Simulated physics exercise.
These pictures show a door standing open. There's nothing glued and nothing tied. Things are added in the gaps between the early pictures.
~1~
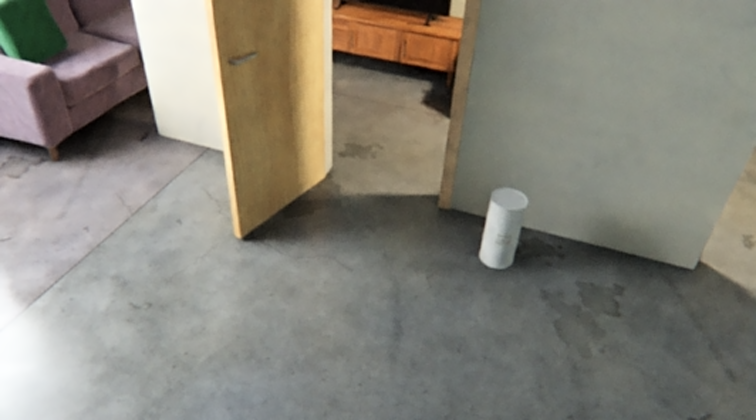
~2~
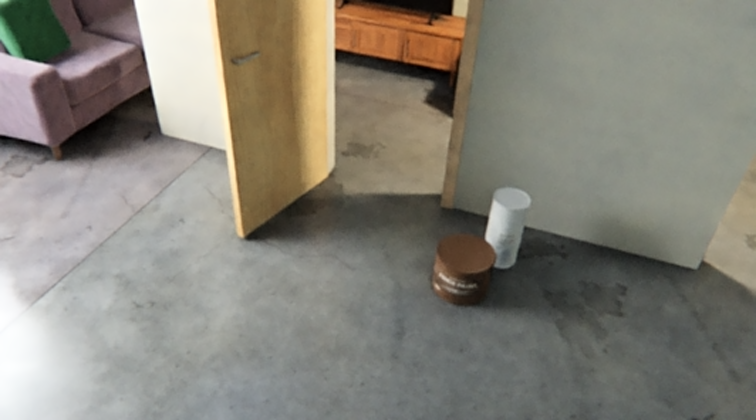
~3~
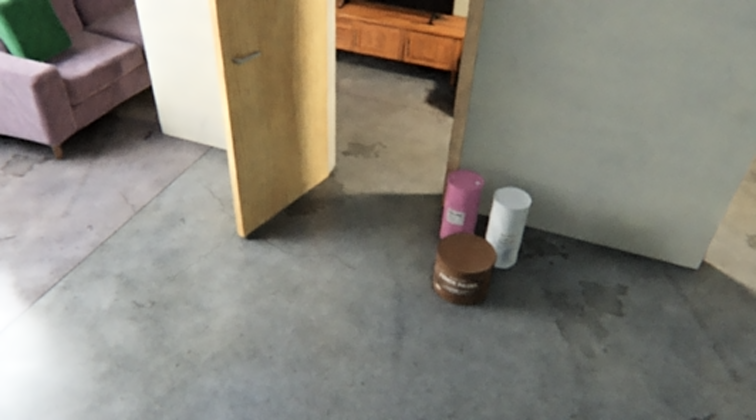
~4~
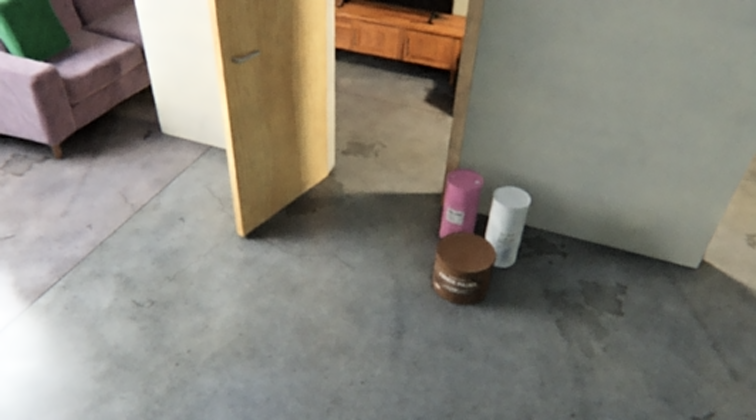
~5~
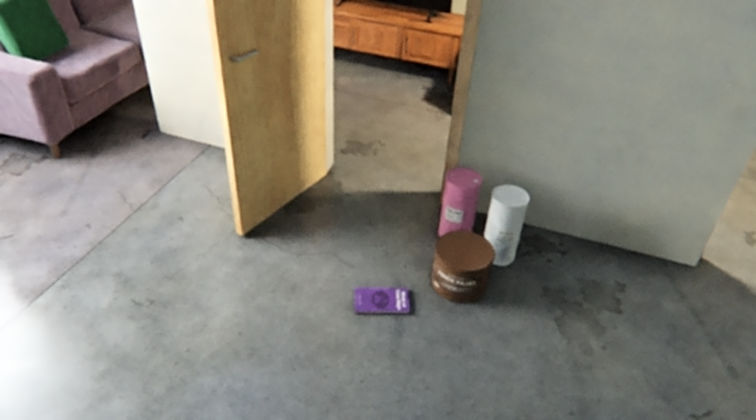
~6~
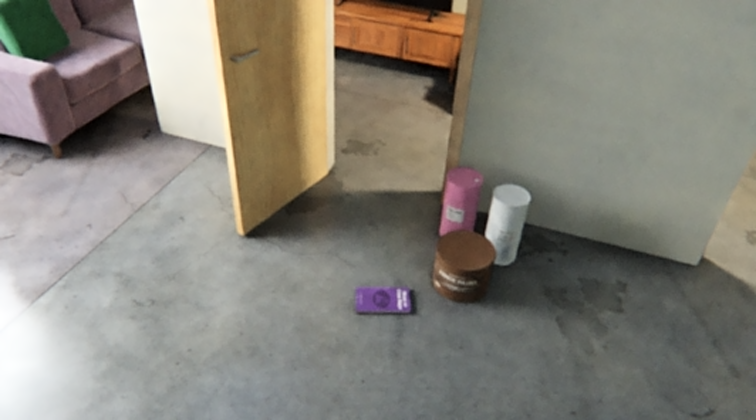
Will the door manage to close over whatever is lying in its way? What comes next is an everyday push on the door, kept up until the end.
Yes.
Then, 0.90 s on from there, door at 70°.
Then, 1.60 s on from there, door at 30°.
In the end, door at 0°; all 4 unmoved. At the end, from the last picture's camera, purple book near (383, 300).
